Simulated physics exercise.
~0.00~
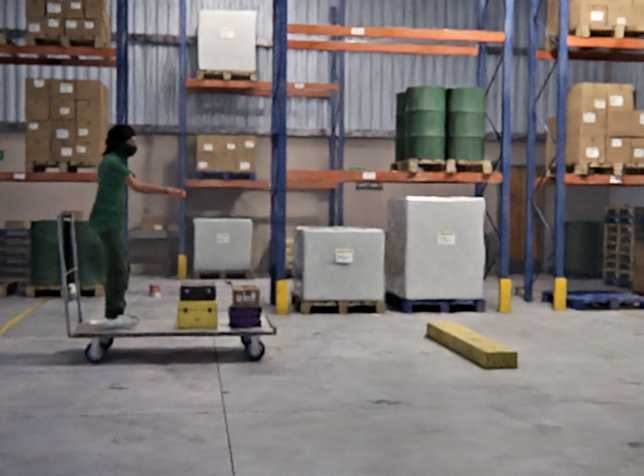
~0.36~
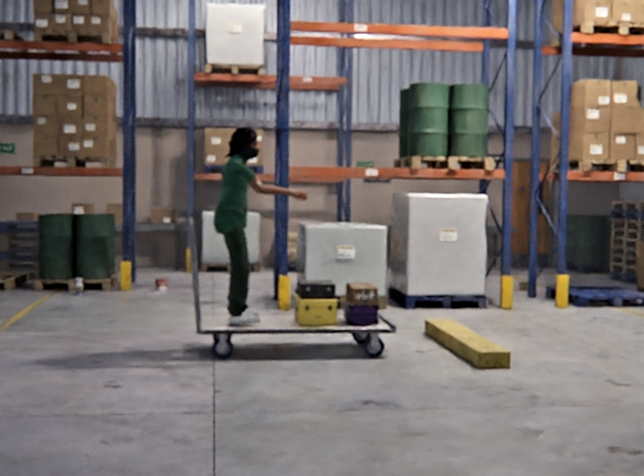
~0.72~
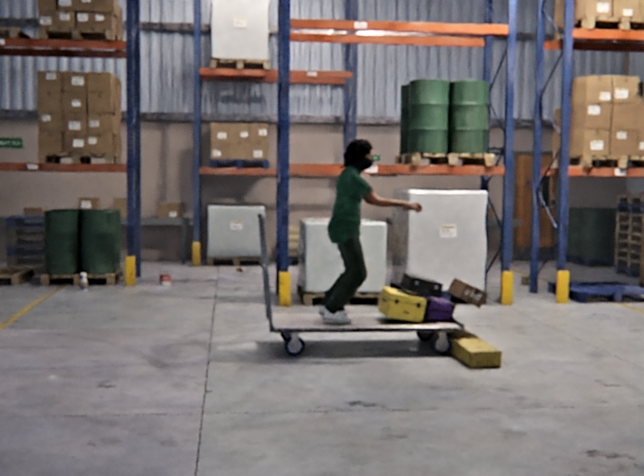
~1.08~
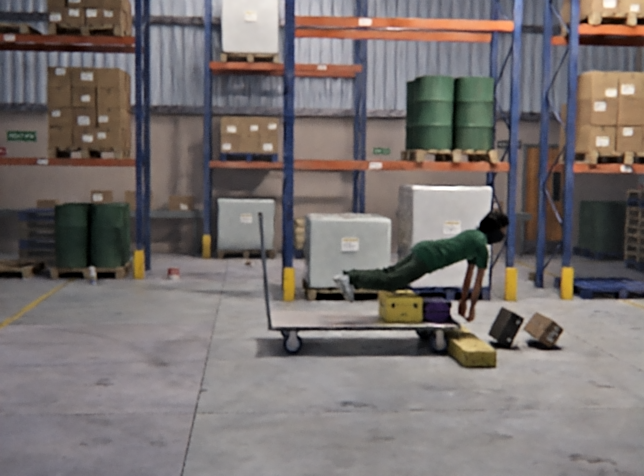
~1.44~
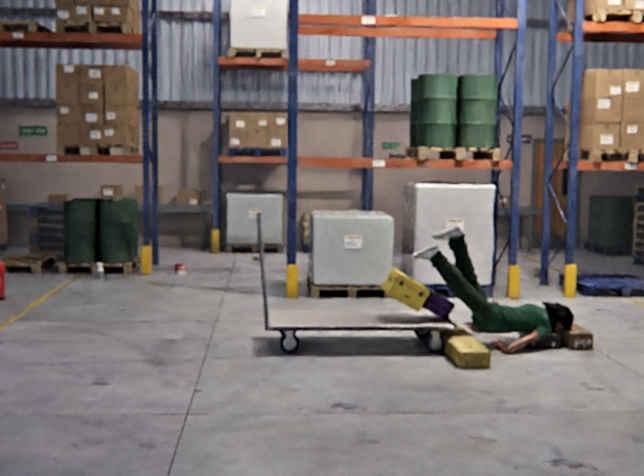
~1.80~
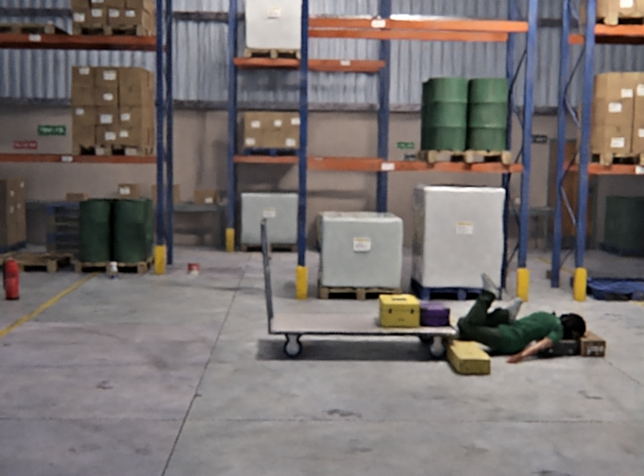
Flatbed trolley carrying a standing person and four cases rolls right, stops at yellow kerb, throwing person and two cases onto the floor.
